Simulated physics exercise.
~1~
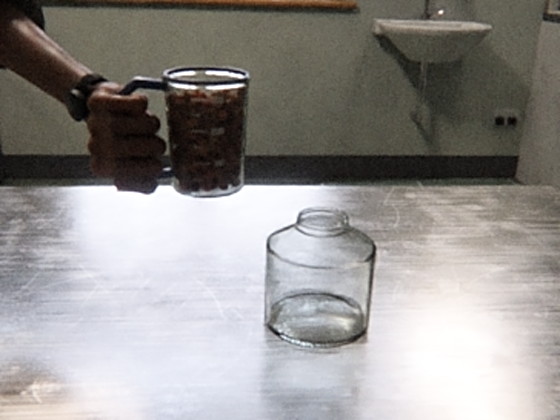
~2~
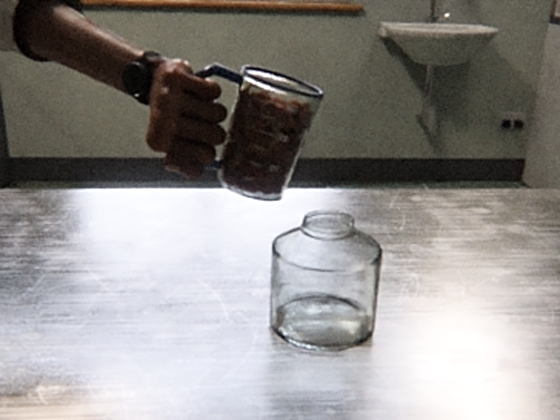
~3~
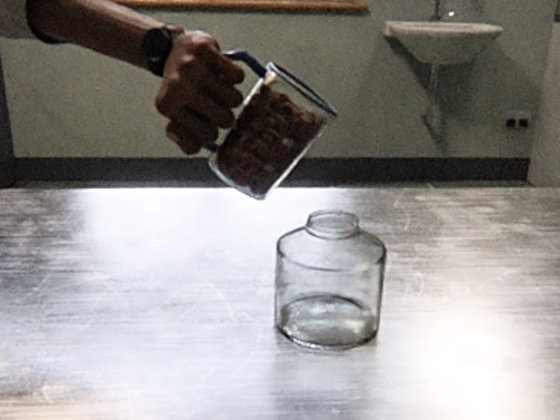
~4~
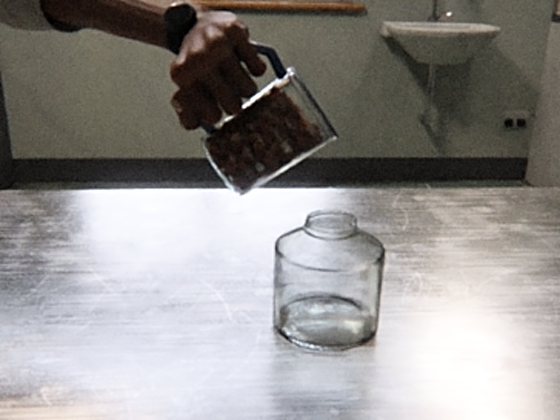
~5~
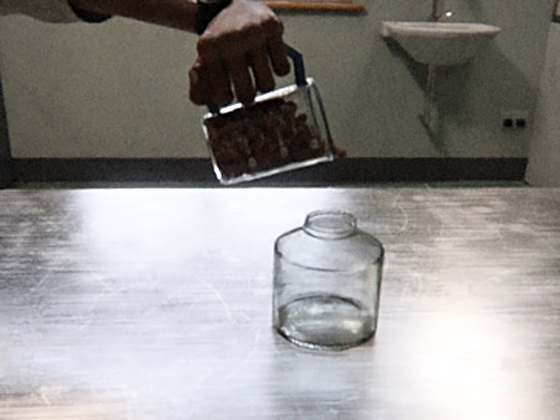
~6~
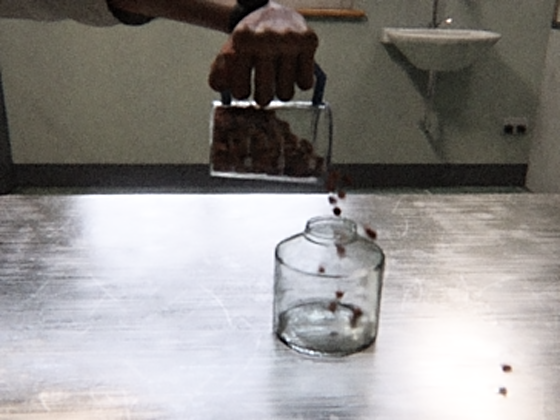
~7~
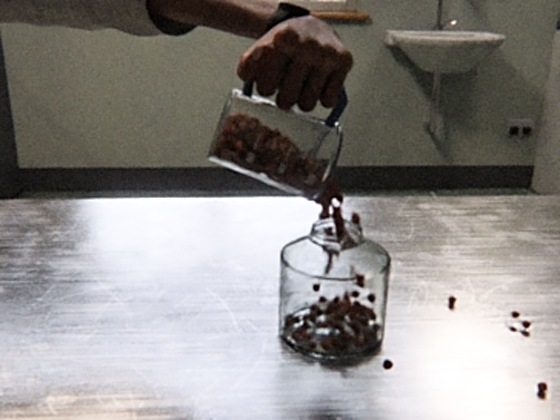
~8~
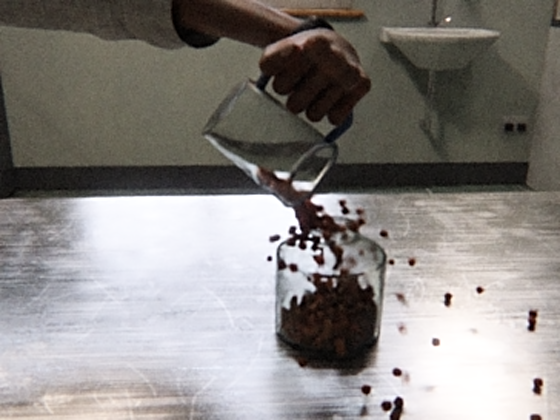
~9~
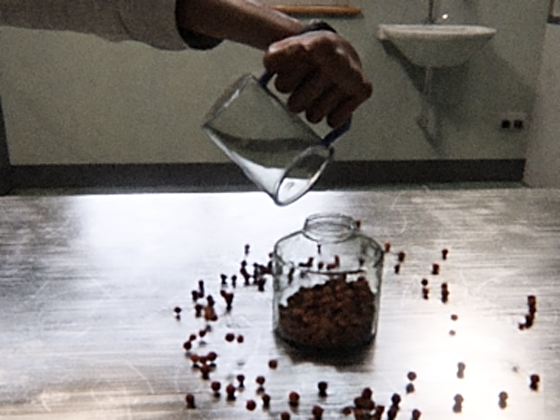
To begin with, a hand holds a clear measuring cup full of small reddish-brown pellets upright above a metal table, up and to the left of an empty glass jar with a narrow neck. The hand tips the cup to the right until it lies on its side, and the first pellets drop, some into the jar and a few onto the table. As the tilt continues, a thick stream pours out, piling up inside while others bounce off the rim. Finally the cup hangs tipped and empty above a jar holding most of the pellets, with many scattered around it.
